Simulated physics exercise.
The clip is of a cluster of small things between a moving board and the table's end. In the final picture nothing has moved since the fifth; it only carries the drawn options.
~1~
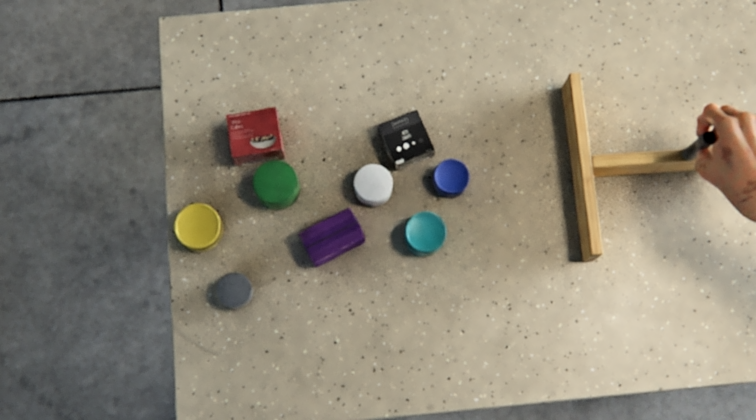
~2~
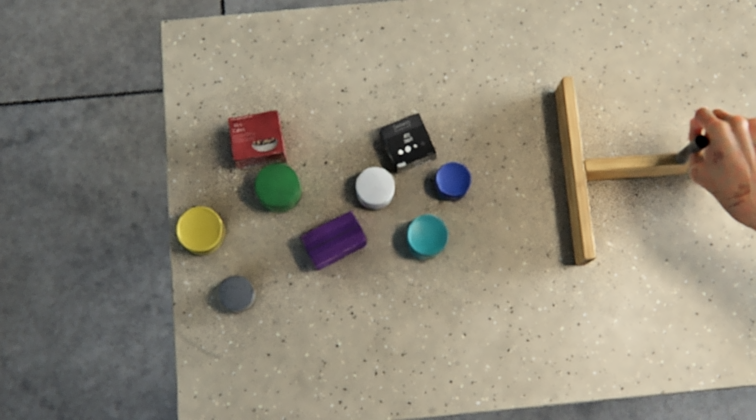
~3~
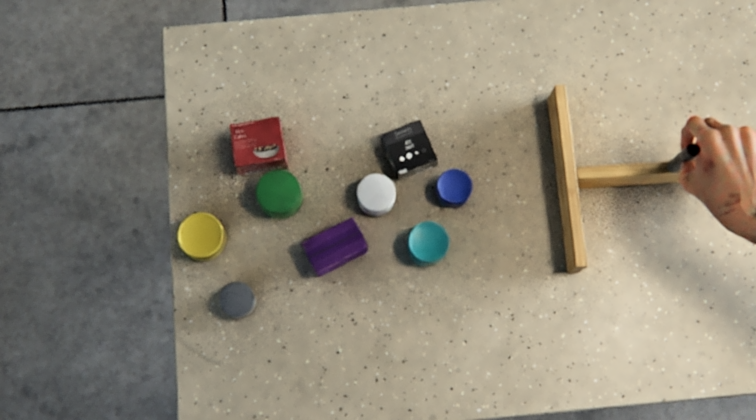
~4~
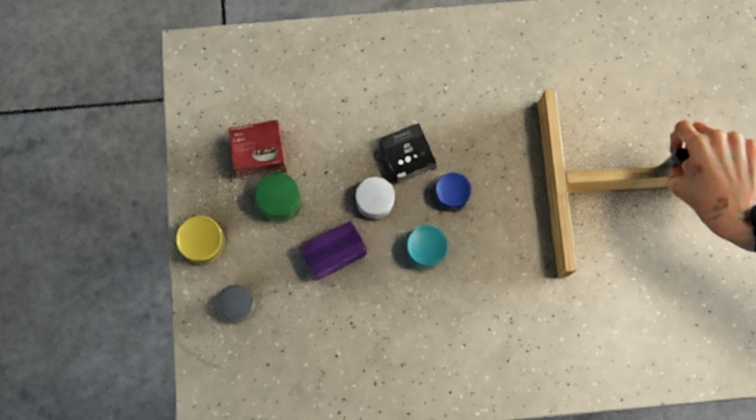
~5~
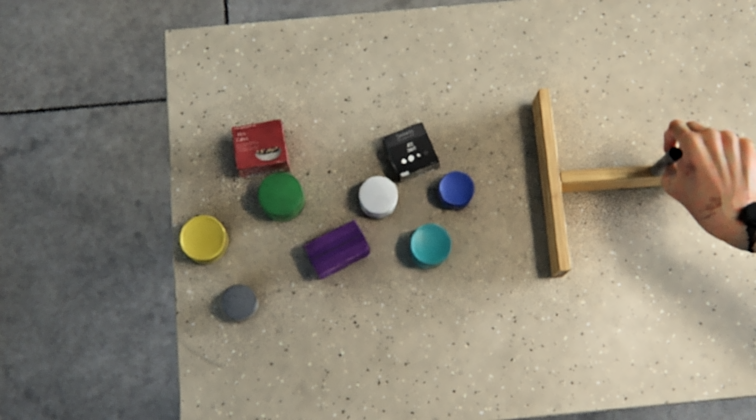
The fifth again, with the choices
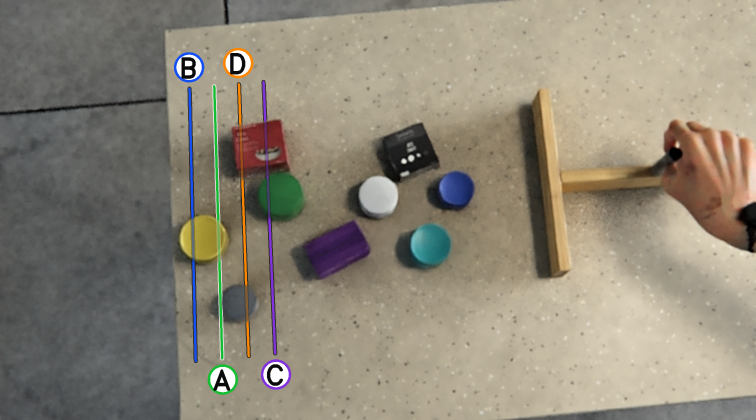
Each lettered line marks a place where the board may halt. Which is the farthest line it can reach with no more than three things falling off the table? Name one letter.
No farther than D.
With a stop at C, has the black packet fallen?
By then, no.
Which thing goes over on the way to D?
The yellow jar goes over.
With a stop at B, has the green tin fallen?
Yes.
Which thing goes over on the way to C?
The yellow jar.
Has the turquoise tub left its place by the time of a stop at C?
By then, yes.
On the marked copy, A at (218, 218); B at (193, 220); C at (269, 213); D at (244, 215).
Following D. Soon after the start, board (444, 187); black packet (406, 151); turquoise tub (420, 247).
Later, board (332, 197); green tin (247, 200); red packet (255, 149).
In the end, board (243, 205); yellow jar over the edge; red packet (169, 156); one fallen.
As for the rest, A drops four; B drops six; C is within the limit but short.
